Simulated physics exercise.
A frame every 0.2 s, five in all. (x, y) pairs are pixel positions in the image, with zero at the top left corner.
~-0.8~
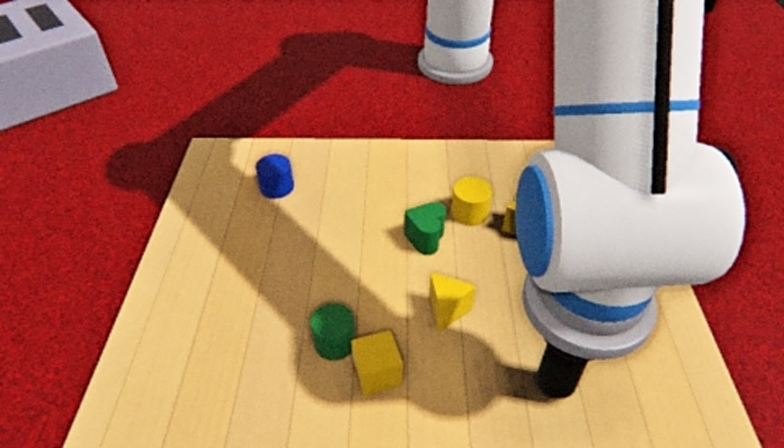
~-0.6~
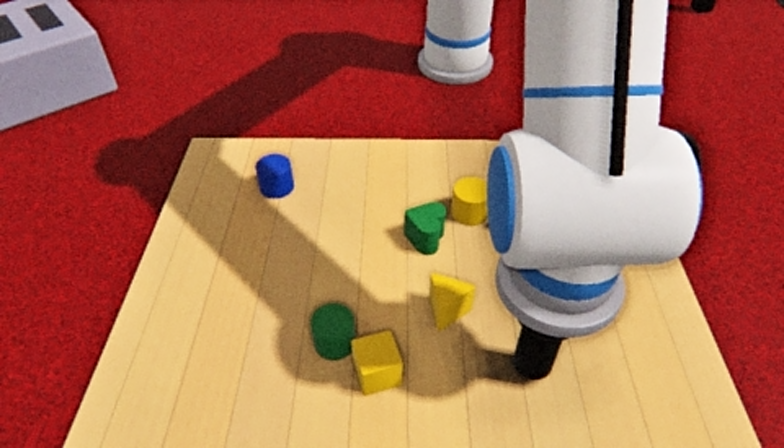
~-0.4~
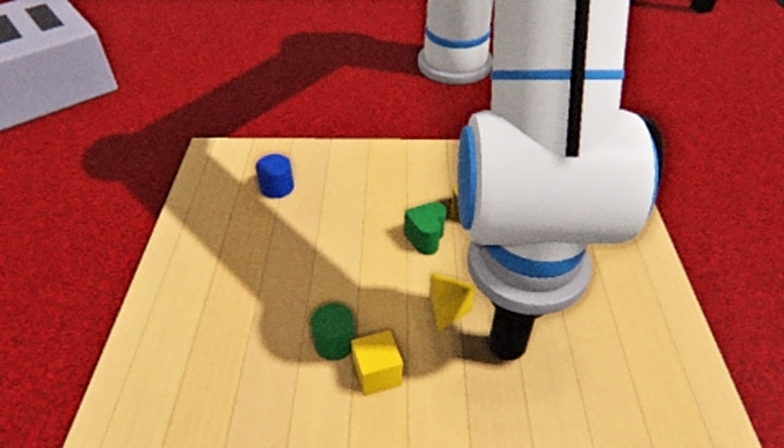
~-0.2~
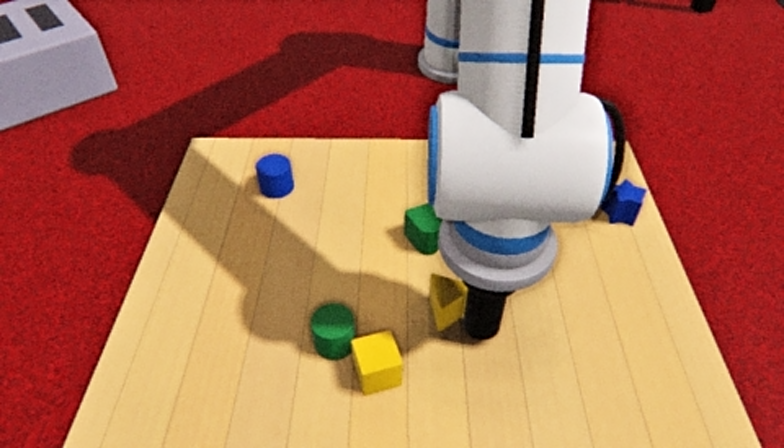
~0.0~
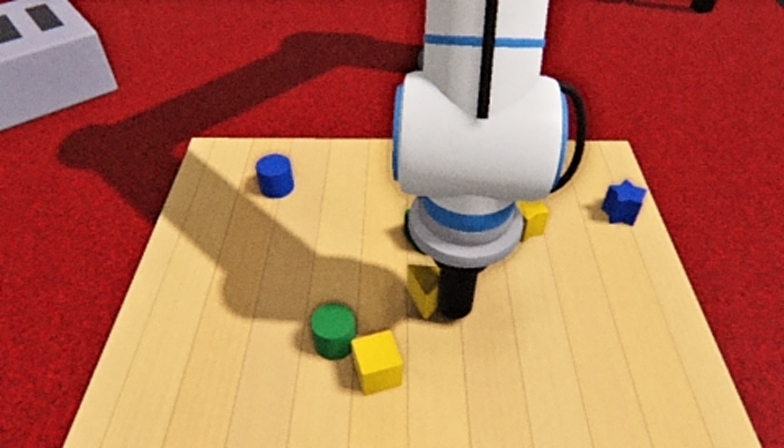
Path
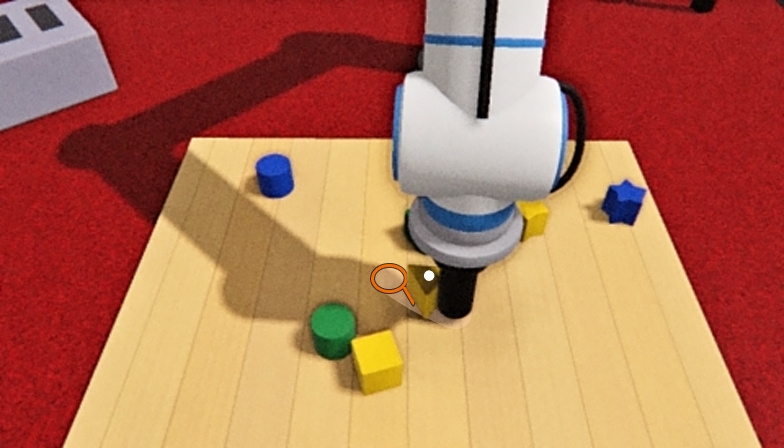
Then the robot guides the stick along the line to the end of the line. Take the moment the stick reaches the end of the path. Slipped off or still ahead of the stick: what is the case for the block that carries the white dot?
The block stays ahead.
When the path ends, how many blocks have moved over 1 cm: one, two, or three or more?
My answer is one.
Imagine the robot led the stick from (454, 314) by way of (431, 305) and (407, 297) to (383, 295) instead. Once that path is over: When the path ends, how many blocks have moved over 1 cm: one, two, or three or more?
I reckon the push displaces only one of the blocks by more than 1 cm.
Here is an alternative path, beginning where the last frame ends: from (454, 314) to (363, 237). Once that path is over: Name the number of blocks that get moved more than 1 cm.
I'm going with one.
Drawn move, from (454, 314) by way of (430, 303) and (409, 291) to (389, 278); the dot is on the yellow triangular block.
On the path given first. Halfway along, stick at (419, 288); yellow triangular block at (395, 258).
At the end, stick at (389, 269); green heart block still; yellow triangular block at (365, 241).
